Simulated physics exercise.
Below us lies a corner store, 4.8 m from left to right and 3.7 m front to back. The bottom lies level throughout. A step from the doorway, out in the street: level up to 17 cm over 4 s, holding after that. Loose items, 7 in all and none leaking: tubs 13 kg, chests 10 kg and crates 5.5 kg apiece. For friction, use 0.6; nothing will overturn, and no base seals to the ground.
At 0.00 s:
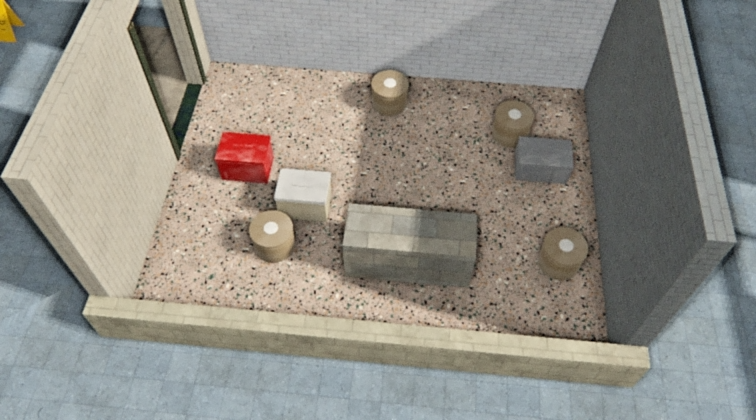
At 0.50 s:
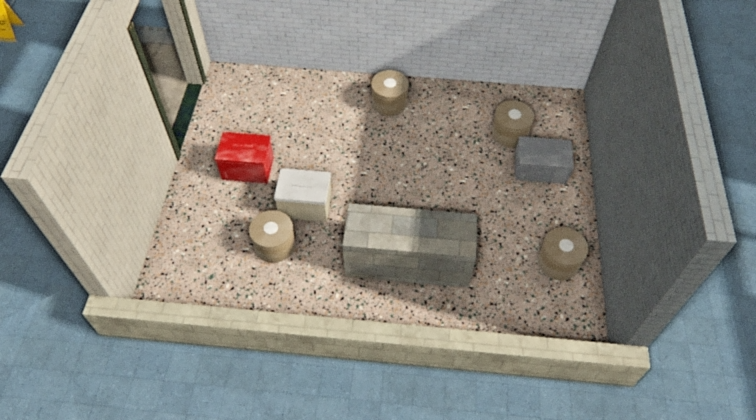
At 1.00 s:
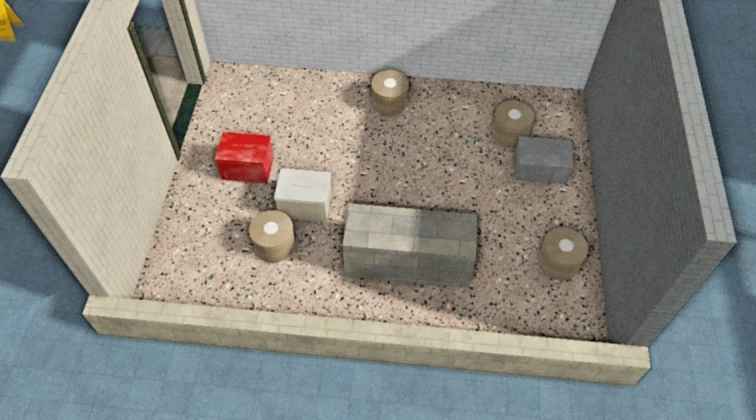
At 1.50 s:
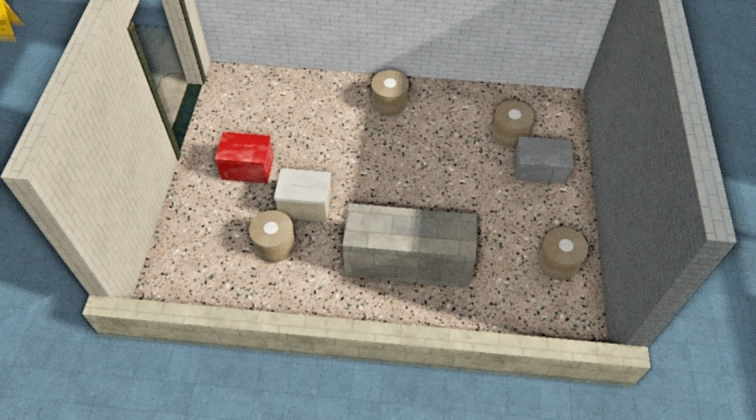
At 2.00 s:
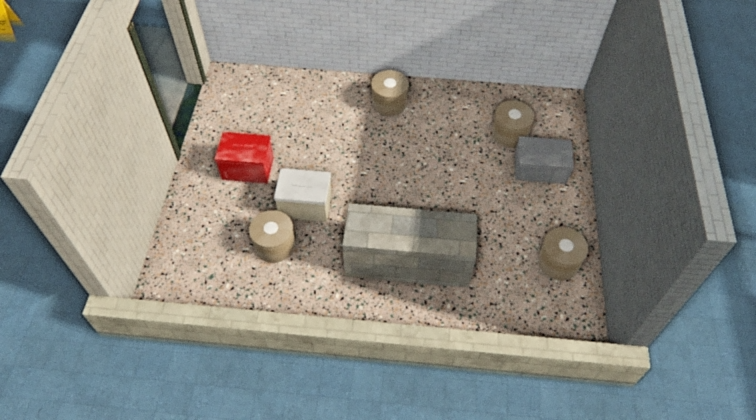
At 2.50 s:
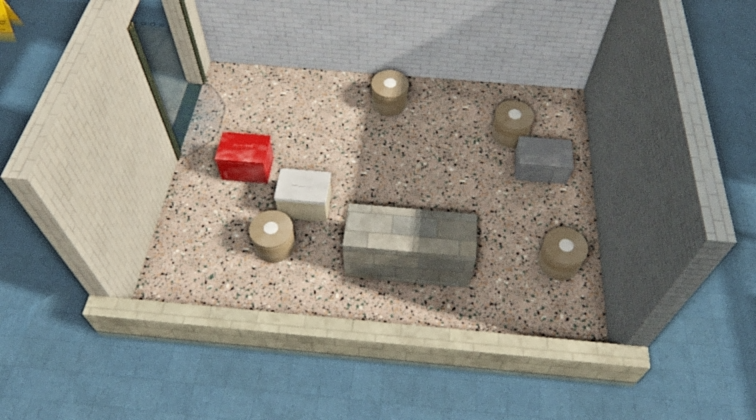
Corner store interior seen from above, its chests and crates staying still while a little water appears inside the doorway.
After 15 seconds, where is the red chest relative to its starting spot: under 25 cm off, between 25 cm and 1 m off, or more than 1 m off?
It is between 25 cm and 1 m off.
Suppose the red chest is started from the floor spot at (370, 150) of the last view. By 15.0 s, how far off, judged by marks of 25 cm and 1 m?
I'd say it goes a long distance.
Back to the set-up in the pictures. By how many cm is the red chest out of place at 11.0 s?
Roughly 60 cm by then.
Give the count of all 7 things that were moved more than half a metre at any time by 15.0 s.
Counting them up, I find 5.
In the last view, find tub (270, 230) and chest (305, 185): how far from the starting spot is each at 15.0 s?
In that order: 0 cm, 50 cm.
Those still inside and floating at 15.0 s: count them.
Count: 5.
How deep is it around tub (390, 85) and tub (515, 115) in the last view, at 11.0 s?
I'd estimate 6 cm for the first and 8 cm for the second.
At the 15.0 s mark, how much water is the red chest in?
5 cm, roughly.
After 3.5 s the red chest is near (243, 147), 0.0 m from its start, aground; 0 afloat.
After 6.8 s the red chest is near (254, 172), 0.4 m from its start, aground; 0 afloat.
After 11.0 s the red chest is near (247, 191), 0.6 m from its start, aground; 2 afloat.
After 15.0 s the red chest is near (233, 200), 0.7 m from its start, aground; 5 afloat.
